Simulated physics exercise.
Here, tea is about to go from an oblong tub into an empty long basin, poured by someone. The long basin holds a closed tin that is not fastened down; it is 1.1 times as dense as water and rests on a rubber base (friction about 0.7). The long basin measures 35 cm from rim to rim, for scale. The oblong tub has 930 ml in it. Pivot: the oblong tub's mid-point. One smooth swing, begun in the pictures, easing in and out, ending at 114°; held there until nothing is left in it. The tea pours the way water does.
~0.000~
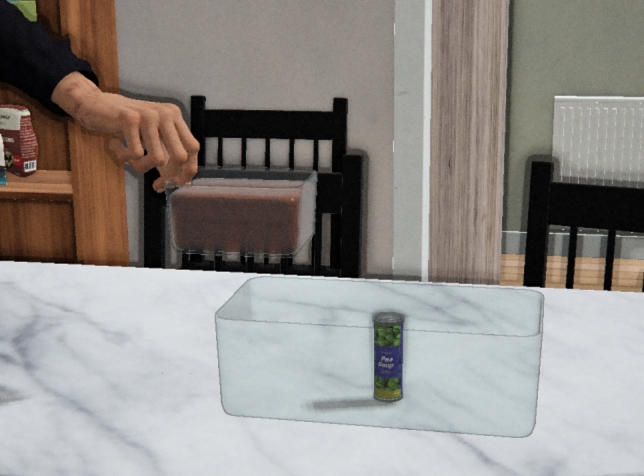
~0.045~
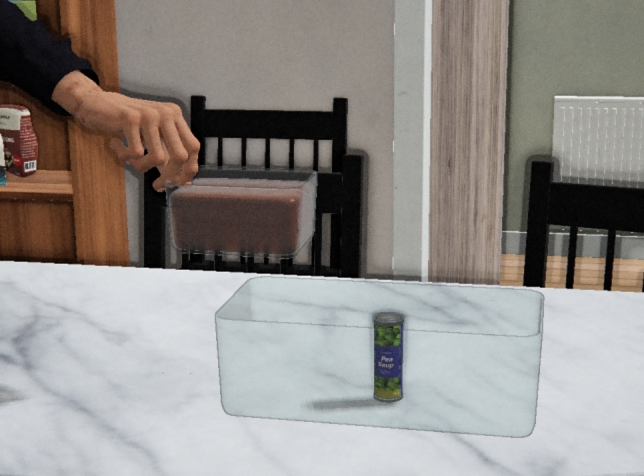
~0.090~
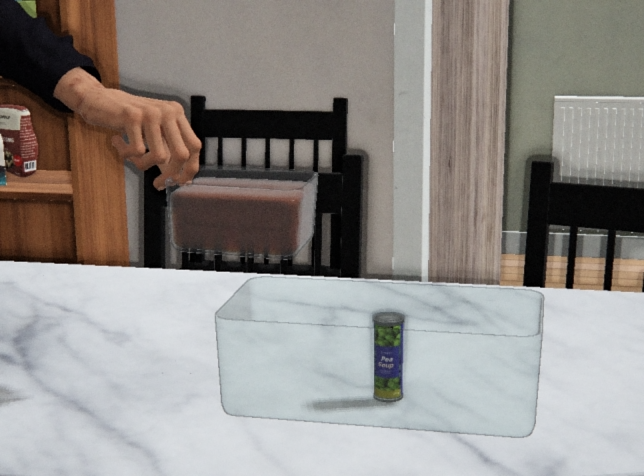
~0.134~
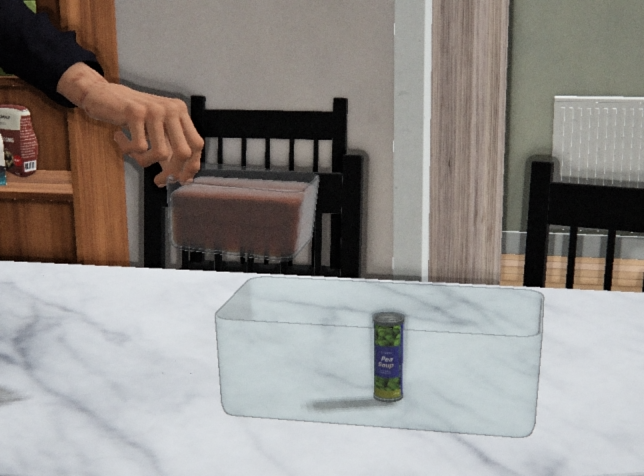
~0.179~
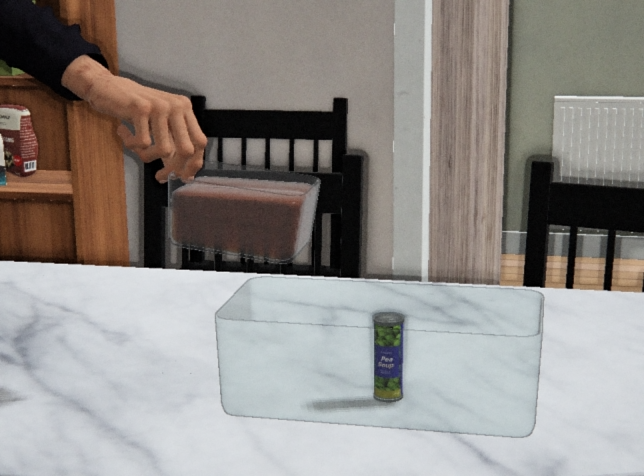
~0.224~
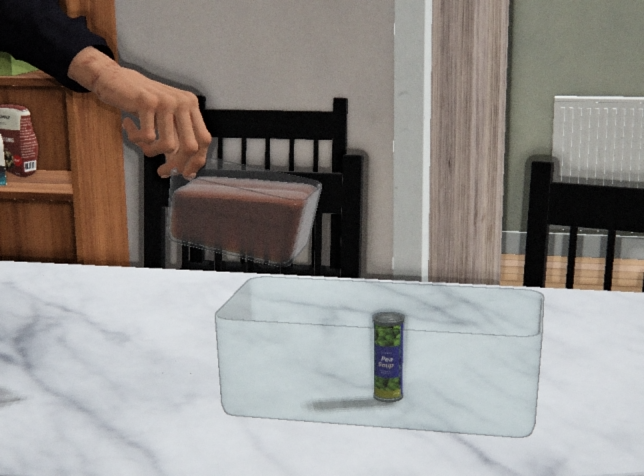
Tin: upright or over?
It will not come down.
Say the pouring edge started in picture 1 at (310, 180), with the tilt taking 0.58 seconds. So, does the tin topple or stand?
After that, the tin overturns.
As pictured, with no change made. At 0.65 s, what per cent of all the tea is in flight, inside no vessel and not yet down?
Near 28 per cent of it all.
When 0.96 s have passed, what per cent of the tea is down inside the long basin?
Roughly 92 percent of it.
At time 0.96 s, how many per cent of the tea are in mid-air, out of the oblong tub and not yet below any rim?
Close to 3 %.
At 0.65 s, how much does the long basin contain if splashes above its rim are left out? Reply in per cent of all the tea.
Near 26 in a hundred.
After 0.65 s the tilt is 69° and 46 per cent is still to pour; the tin stands where it began.
After 0.96 s the tilt is 107° and 6 per cent is still to pour; the tin stands 1 cm from where it began.
After 1.29 s the tilt is 114° and 0 per cent is still to pour; the tin stands 1 cm from where it began.
After 1.64 s the tilt is 114° and 0 per cent is still to pour; the tin stands 1 cm from where it began.
In the end the tin stands 1 cm from where it began.
